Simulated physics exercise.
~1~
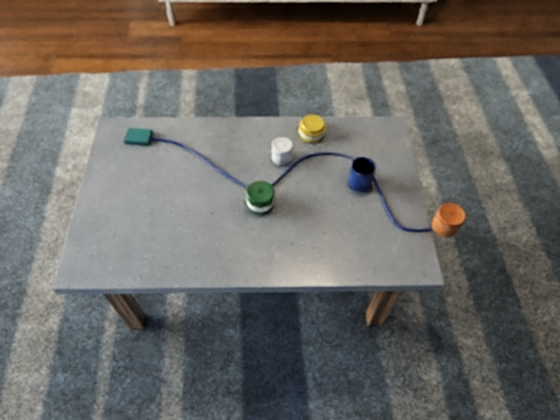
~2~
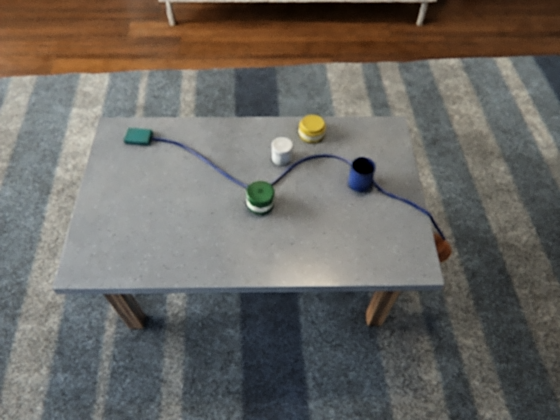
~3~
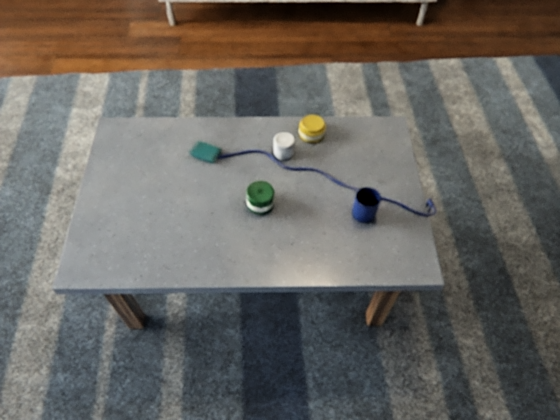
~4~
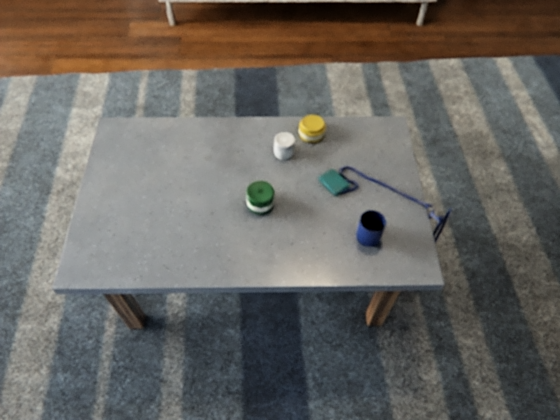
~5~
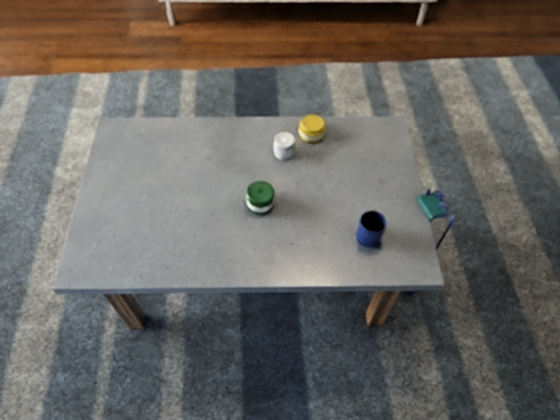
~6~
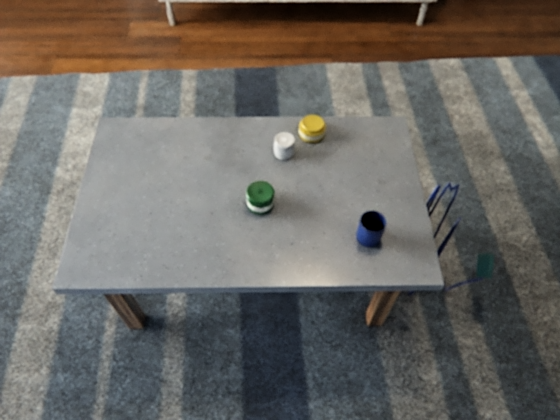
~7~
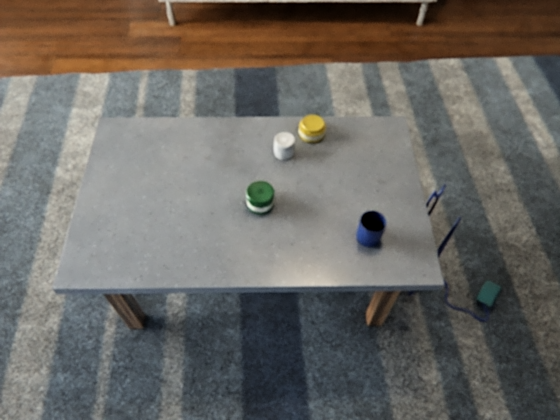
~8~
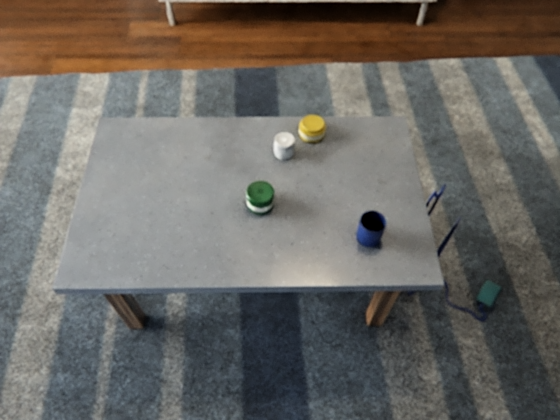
On a gray table above a striped rug, an orange object tied to a blue cord dropped off the right edge, dragging a teal block across the top and over too, nudging a blue mug, which stayed on with the jars and tins.
